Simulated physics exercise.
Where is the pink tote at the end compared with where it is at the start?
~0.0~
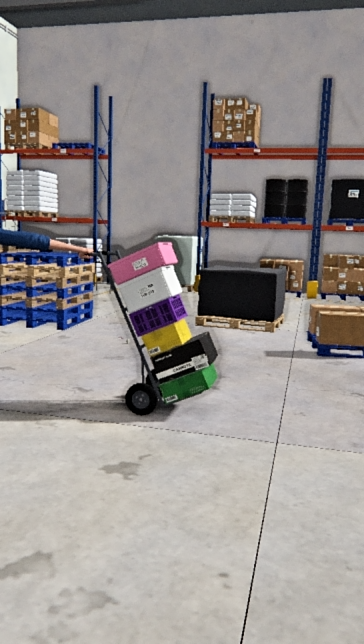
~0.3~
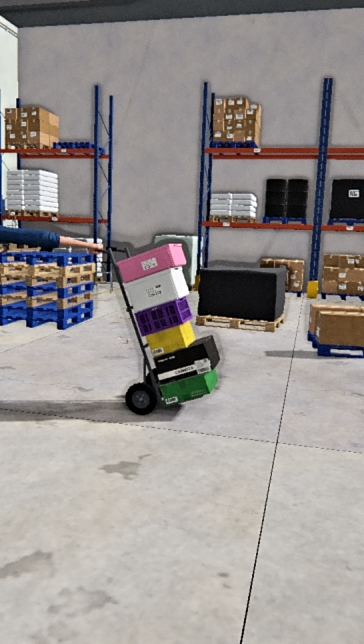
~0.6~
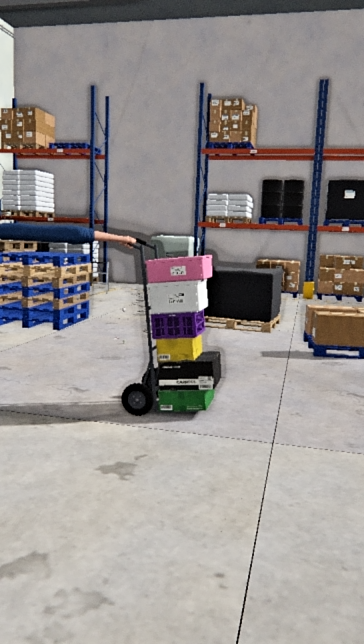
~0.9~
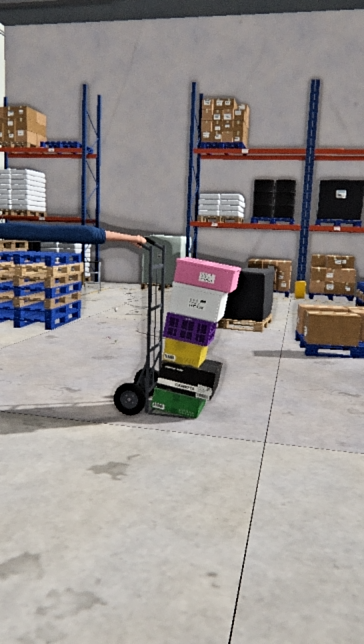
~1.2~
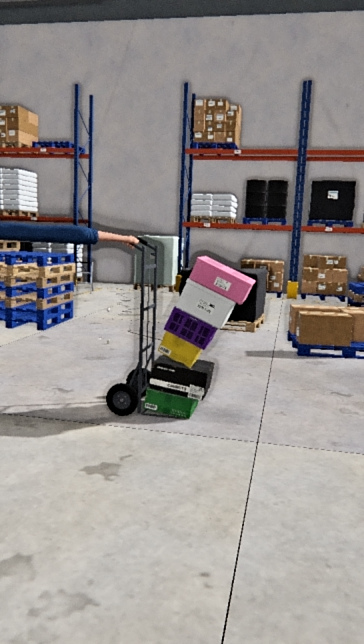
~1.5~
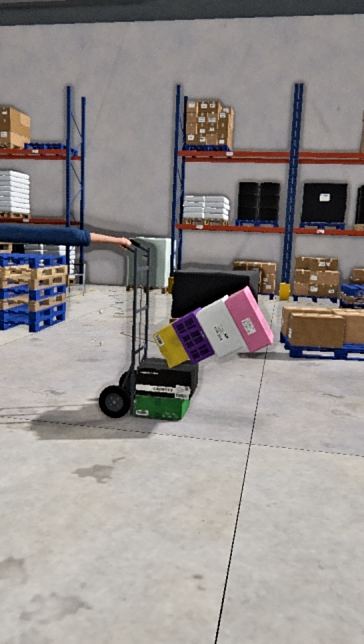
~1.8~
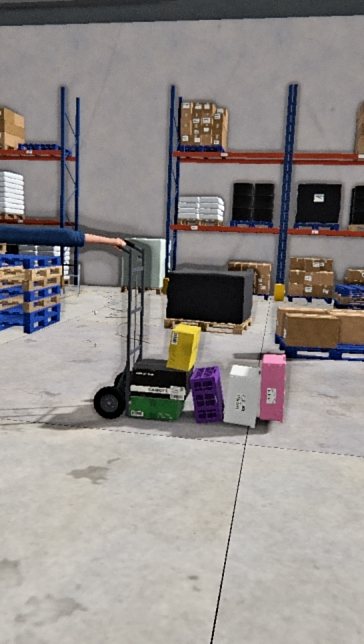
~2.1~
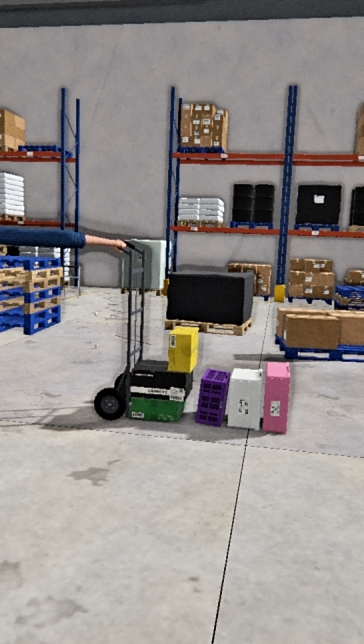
At the start the pink tote is on top of the stack on the sack truck. At the end it is on the floor to the right of the truck, at the far right of the row of fallen boxes.
